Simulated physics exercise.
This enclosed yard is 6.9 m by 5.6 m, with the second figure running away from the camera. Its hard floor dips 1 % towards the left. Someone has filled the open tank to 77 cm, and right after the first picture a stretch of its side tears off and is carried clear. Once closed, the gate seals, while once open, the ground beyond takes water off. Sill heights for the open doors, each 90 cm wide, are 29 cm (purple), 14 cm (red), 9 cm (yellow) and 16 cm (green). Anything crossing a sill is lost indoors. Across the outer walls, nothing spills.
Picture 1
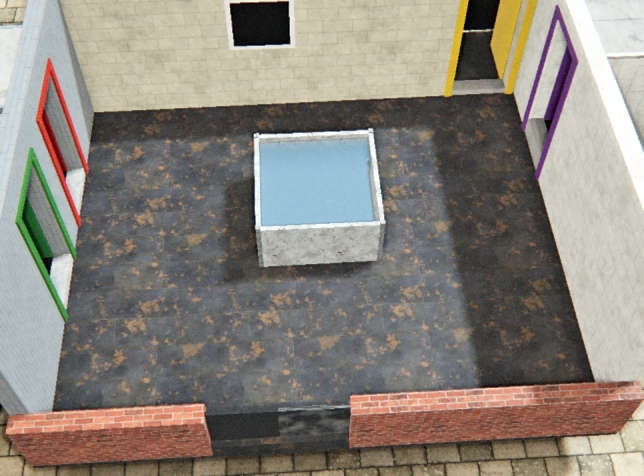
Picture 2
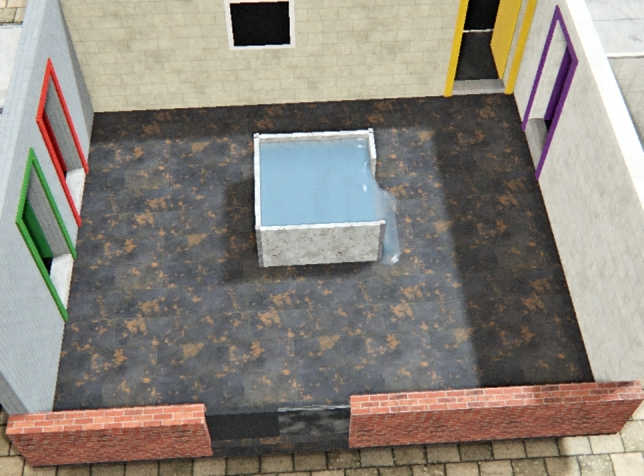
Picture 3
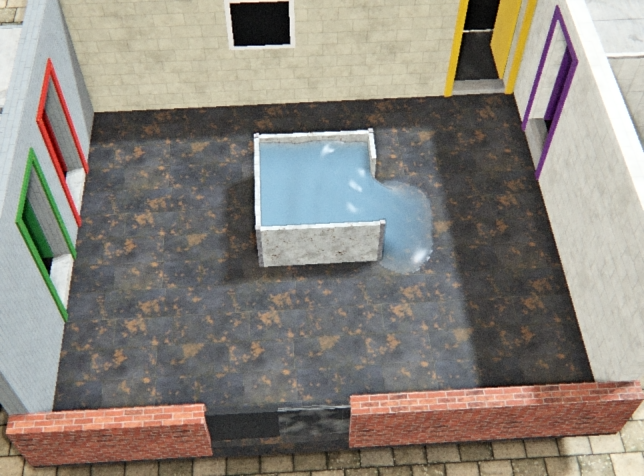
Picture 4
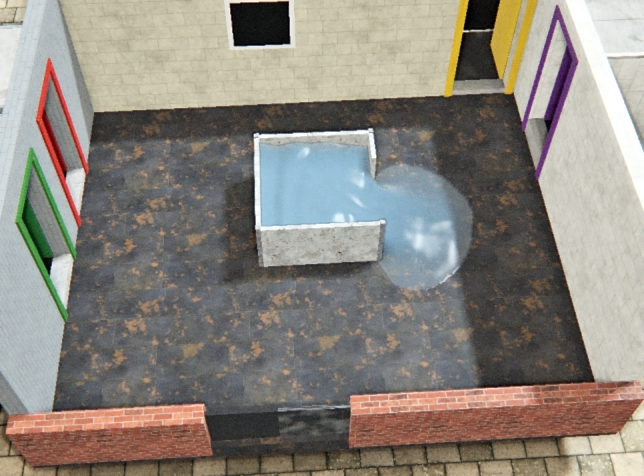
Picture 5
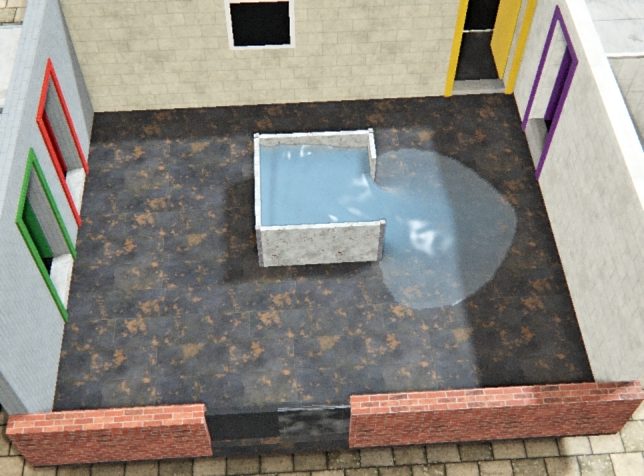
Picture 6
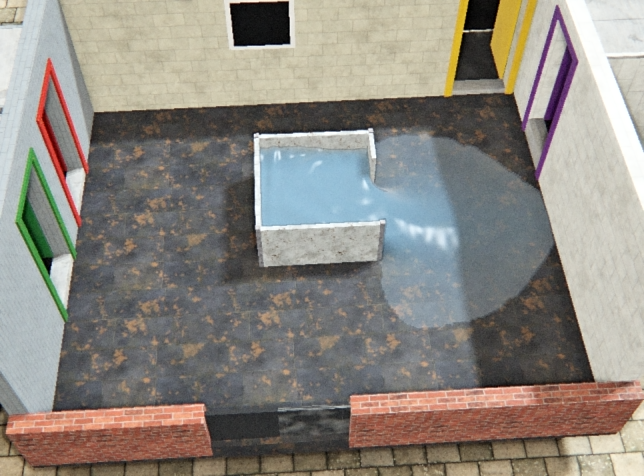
A walled yard with a central open tank losing part of its right side, water pouring out and spreading rightward across the dark floor.
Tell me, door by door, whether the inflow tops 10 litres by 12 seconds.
At the purple door it falls short; at the red door it falls short; at the yellow door it tops it; at the green door it falls short.
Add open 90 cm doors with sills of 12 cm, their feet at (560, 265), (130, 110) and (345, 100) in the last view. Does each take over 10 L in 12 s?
Note, doorways in listed order: Goes beyond, stays short, stays short.
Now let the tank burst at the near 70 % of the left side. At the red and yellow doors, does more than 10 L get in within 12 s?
Then: Red above, yellow under.
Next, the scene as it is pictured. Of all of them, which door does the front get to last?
That would be the red door, last of all.
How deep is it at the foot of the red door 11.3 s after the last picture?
Roughly 10.0 centimetres.
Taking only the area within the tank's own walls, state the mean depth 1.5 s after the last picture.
Around 29 cm on average.
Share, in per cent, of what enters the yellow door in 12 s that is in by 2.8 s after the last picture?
I'd say close to 65 percent.
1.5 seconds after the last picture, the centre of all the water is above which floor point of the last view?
Roughly (432, 232).
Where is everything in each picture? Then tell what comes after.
The first picture shows the open tank at (317, 182) is whole and still, 77 cm deep.
In the second picture, water pours out at (374, 213) and has run 0.7 m, to (384, 262); typically 9 cm deep outside, 77 cm at the open tank's back.
In the third picture, the front is at (419, 194), 0.9 m from the gap at (374, 215); 1.0 m2 of floor is under water; 77 cm left at the back of the open tank.
In the fourth picture, water pours out at (373, 216) and has run 1.4 m, to (467, 210); typically 9 cm deep outside, 70 cm at the open tank's back.
In the fifth picture, the front is at (507, 208), 2.0 m from the gap at (373, 217); 4.1 m2 of floor is under water; 66 cm left at the back of the open tank.
In the sixth picture, the front is at (551, 236), 2.6 m from the gap at (373, 217); 6.0 m2 of floor is under water; 66 cm left at the back of the open tank.
Then, 0.7 s after the last picture water covers 25 % of the floor and is deepest (36 cm) near (550, 232); purple door 22 cm at the sill, 0 L in, red door not reached, yellow door not reached, green door not reached.
Then, 1.5 s after the last picture water covers 30 % of the floor and is deepest (44 cm) near (598, 405); purple door 20 cm at the sill, 0 L in, red door not reached, yellow door 22 cm at the sill, 18 L in, green door not reached.
Then, 2.8 s after the last picture water covers 45 % of the floor and is deepest (22 cm) near (598, 405); purple door 11 cm at the sill, 0 L in, red door not reached, yellow door 18 cm at the sill, 113 L in, green door not reached.
Then, 6.3 s after the last picture water covers 95 % of the floor and is deepest (12 cm) near (86, 180); purple door 7 cm at the sill, 0 L in, red door 9 cm at the sill, 0 L in, yellow door 8 cm at the sill, 169 L in, green door 9 cm at the sill, 0 L in.
Then, 11.3 s after the last picture water covers 100 % of the floor and is deepest (11 cm) near (91, 145); purple door 3 cm at the sill, 0 L in, red door 10 cm at the sill, 0 L in, yellow door 3 cm at the sill, 169 L in, green door 8 cm at the sill, 0 L in.
